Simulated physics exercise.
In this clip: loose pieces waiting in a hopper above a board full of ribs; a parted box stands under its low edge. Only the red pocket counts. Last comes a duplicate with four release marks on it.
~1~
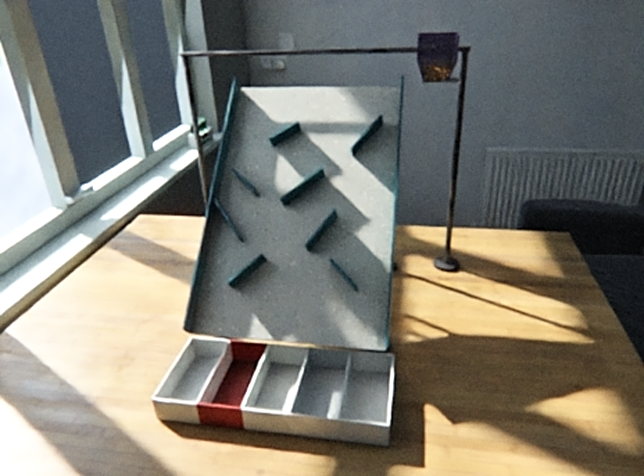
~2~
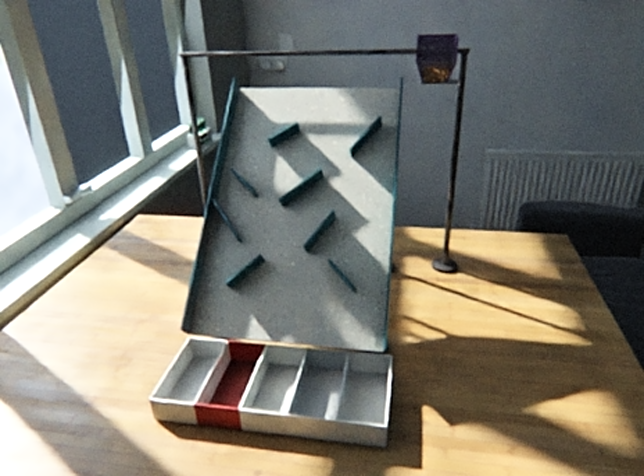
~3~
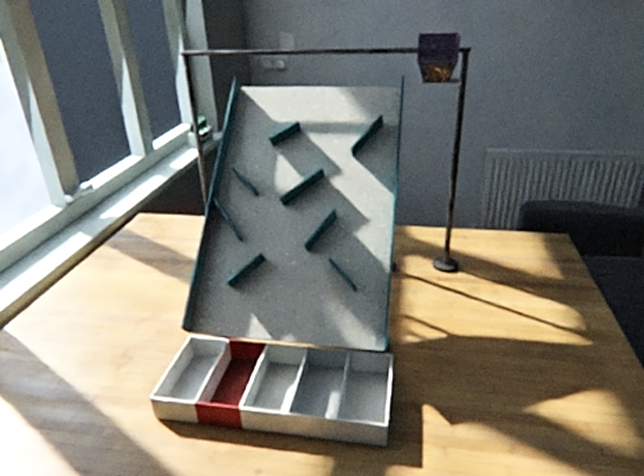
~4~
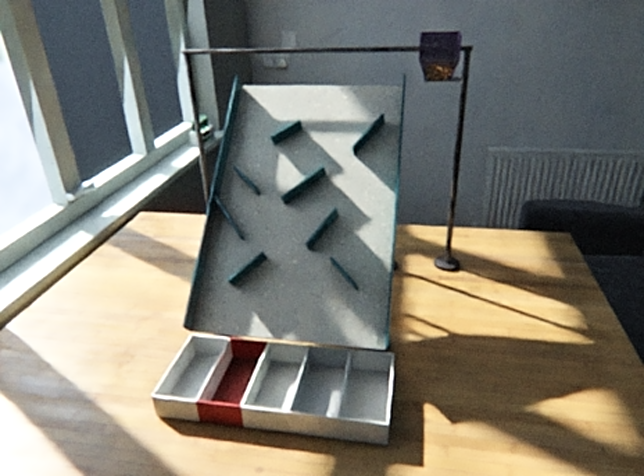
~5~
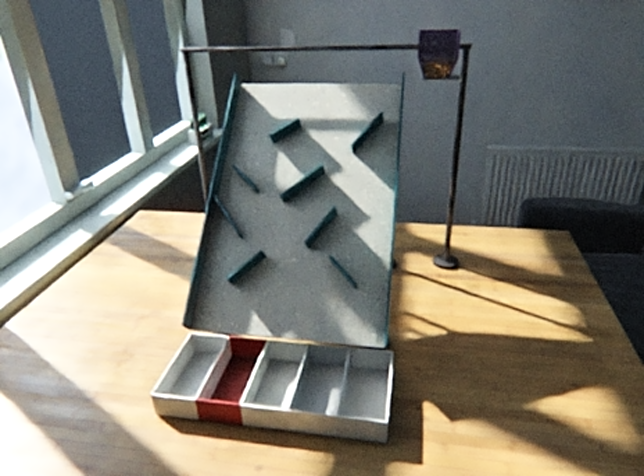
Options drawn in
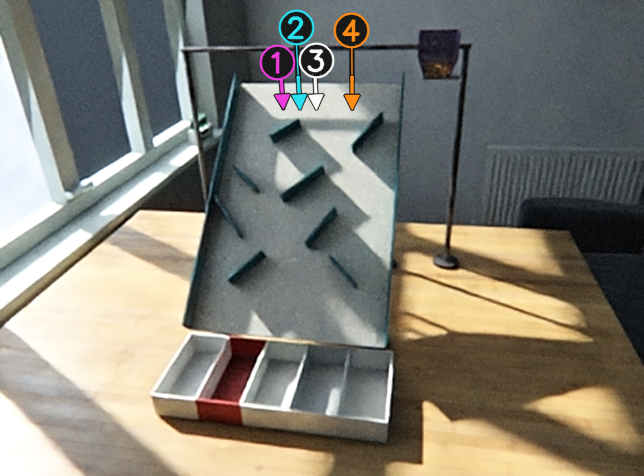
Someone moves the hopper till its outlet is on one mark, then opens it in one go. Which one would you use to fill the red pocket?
Go for 4.
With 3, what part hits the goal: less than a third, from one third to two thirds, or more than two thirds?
Less than a third.
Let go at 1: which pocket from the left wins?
It is the third one.
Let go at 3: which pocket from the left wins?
It is the first one.
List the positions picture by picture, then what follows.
Hopper at (438, 73), cereal balls, door shut, in the first frame.
Ribs (268, 139) to (298, 122), (350, 149) to (381, 116), (231, 169) to (253, 190), in the second frame.
Ribs (279, 199) to (322, 167), (214, 199) to (238, 235), (305, 245) to (335, 209), in the third frame.
Ribs (228, 281) to (263, 252), (331, 257) to (356, 286), in the fourth frame.
Red pocket at (219, 410), number 2 of 5 from the left, in the fifth frame.
On the marked copy, mark 1 meets the board at (282, 103); mark 2 meets the board at (299, 103); mark 3 meets the board at (316, 104); mark 4 meets the board at (352, 104).
With 1, none in the red pocket, nearly all in other pockets, a small part outside the box.
With 2, none in the red pocket, nearly all in other pockets, a stray few held on the board.
With 3, a small part in the red pocket, nearly all in other pockets.
With 4, about half in the red pocket, about a third in other pockets, a small part outside the box.
